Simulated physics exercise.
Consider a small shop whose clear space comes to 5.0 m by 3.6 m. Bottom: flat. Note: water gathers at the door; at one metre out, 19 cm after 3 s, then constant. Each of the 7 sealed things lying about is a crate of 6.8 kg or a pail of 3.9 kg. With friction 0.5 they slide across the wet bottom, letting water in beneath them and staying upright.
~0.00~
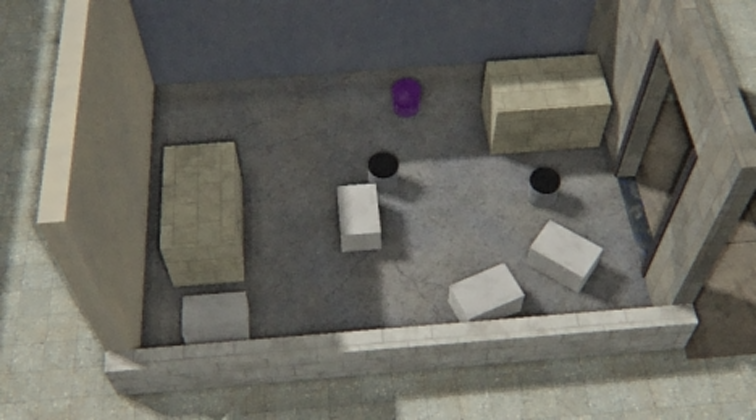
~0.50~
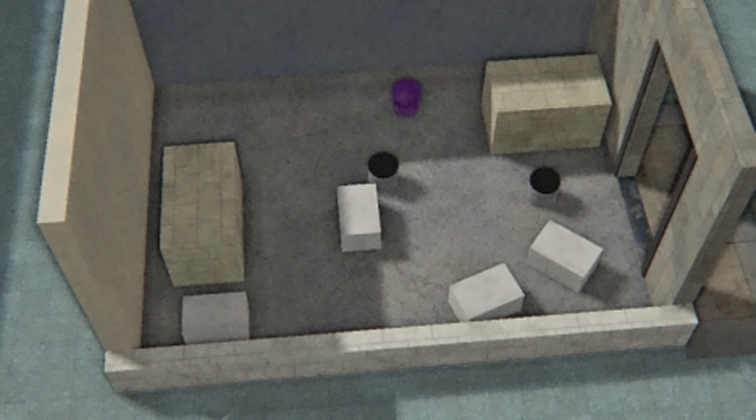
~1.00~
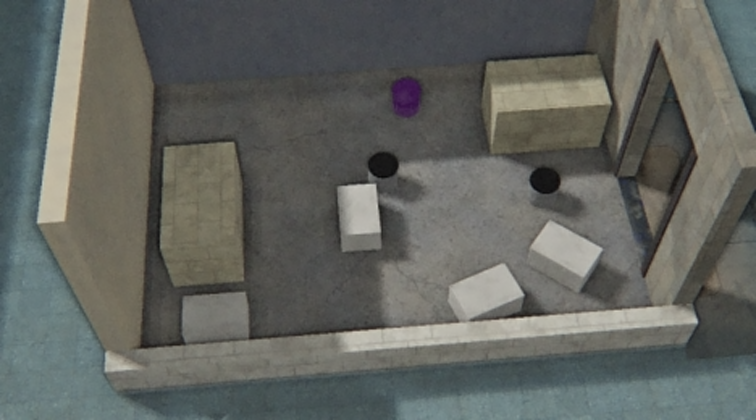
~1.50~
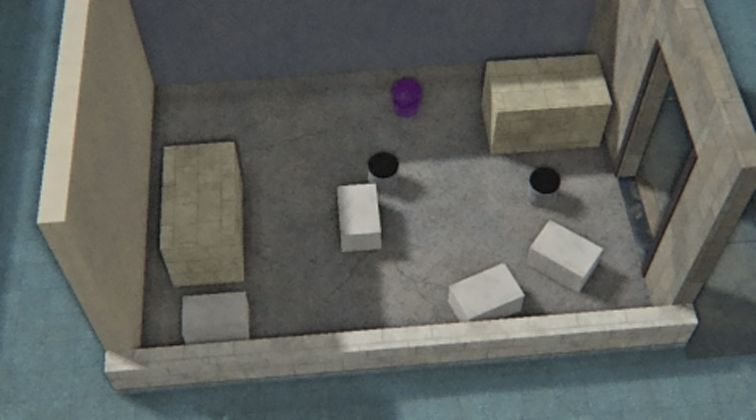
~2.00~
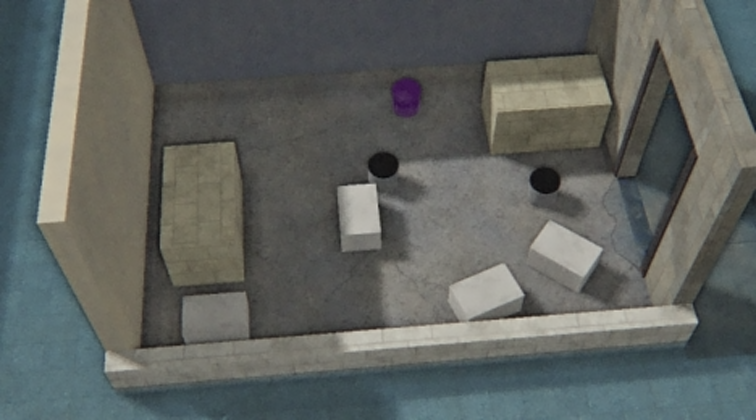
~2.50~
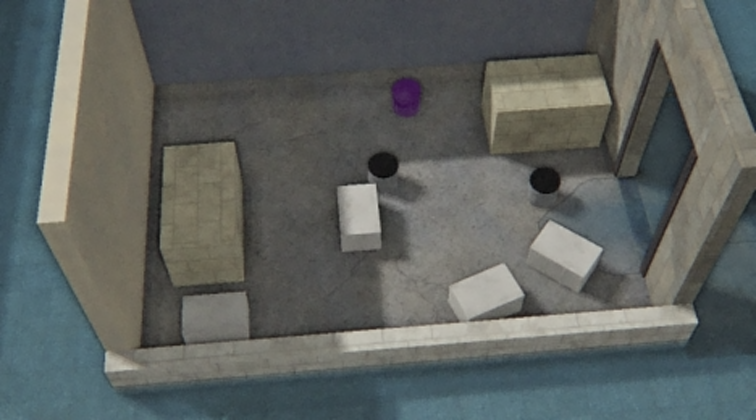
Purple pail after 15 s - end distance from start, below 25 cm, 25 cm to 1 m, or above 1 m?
25 cm to 1 m.
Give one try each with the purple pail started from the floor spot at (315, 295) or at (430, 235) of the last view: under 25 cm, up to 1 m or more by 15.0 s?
In turn: It ends far away; it gets carried off.
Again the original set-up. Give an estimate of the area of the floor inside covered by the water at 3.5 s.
At that time the wet patch spans about 3.0 m2.
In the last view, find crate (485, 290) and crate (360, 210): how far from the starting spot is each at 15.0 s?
In turn: 250 cm, 150 cm.
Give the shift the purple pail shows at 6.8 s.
Close to 0 cm.
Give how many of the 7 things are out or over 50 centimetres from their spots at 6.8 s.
5 in all.
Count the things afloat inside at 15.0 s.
The count is 7.
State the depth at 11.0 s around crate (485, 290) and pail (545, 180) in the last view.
About 12 and 8 cm.
After 3.5 s the purple pail is near (407, 90), 0.0 m from its start, aground; 0 afloat.
After 6.8 s the purple pail is near (407, 90), 0.0 m from its start, aground; 4 afloat.
After 11.0 s the purple pail is near (420, 90), 0.1 m from its start, afloat; 7 afloat.
After 15.0 s the purple pail is near (430, 116), 0.5 m from its start, afloat; 7 afloat.
